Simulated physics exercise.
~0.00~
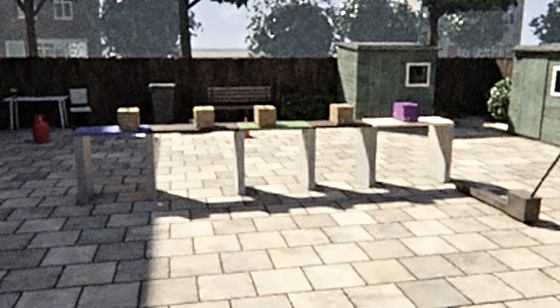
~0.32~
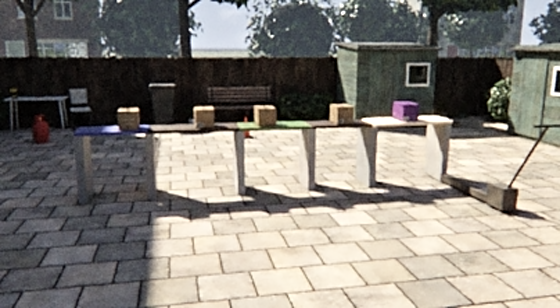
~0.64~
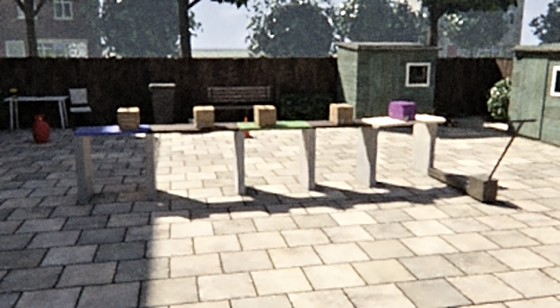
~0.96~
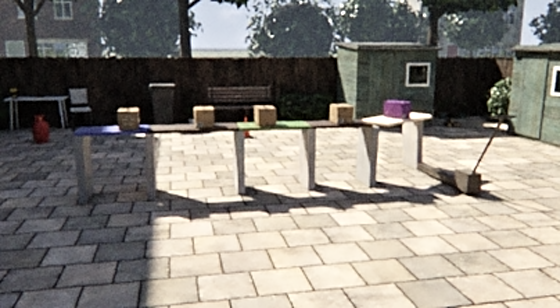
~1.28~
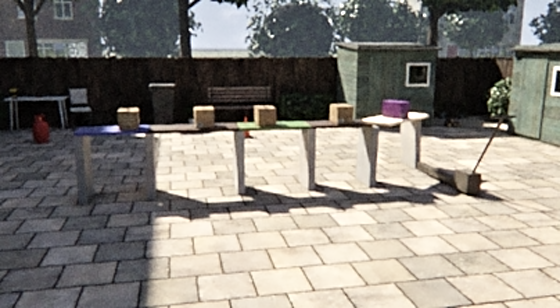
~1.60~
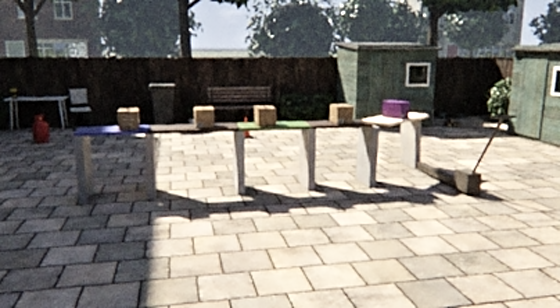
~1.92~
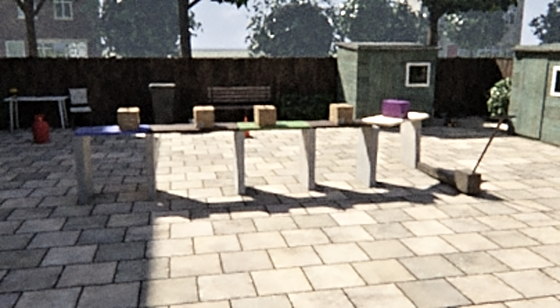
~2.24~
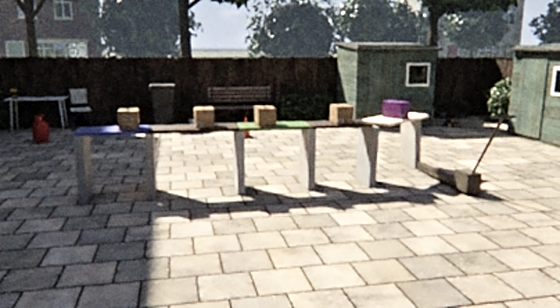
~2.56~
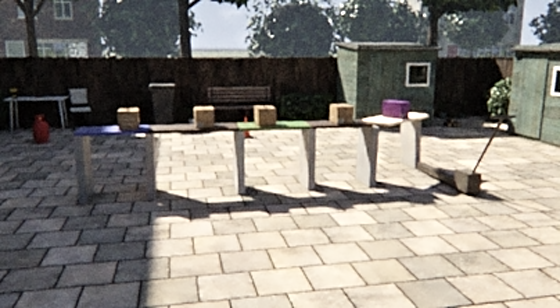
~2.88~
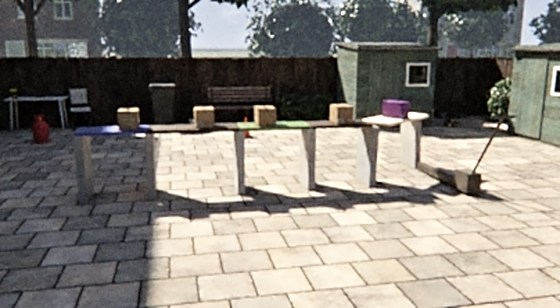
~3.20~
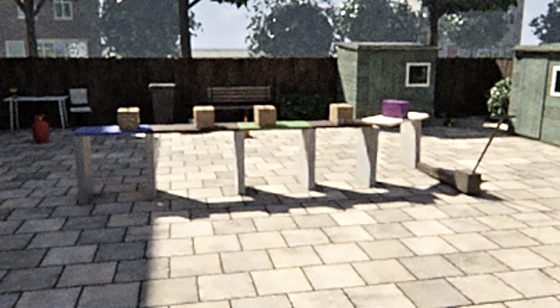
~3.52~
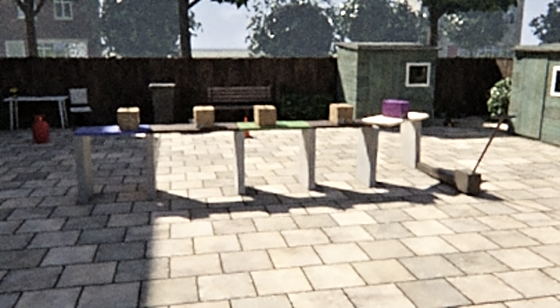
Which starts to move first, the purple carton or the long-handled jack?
The long-handled jack starts to move first. The purple carton shifts slightly to the left only after the jack has already been sliding in.
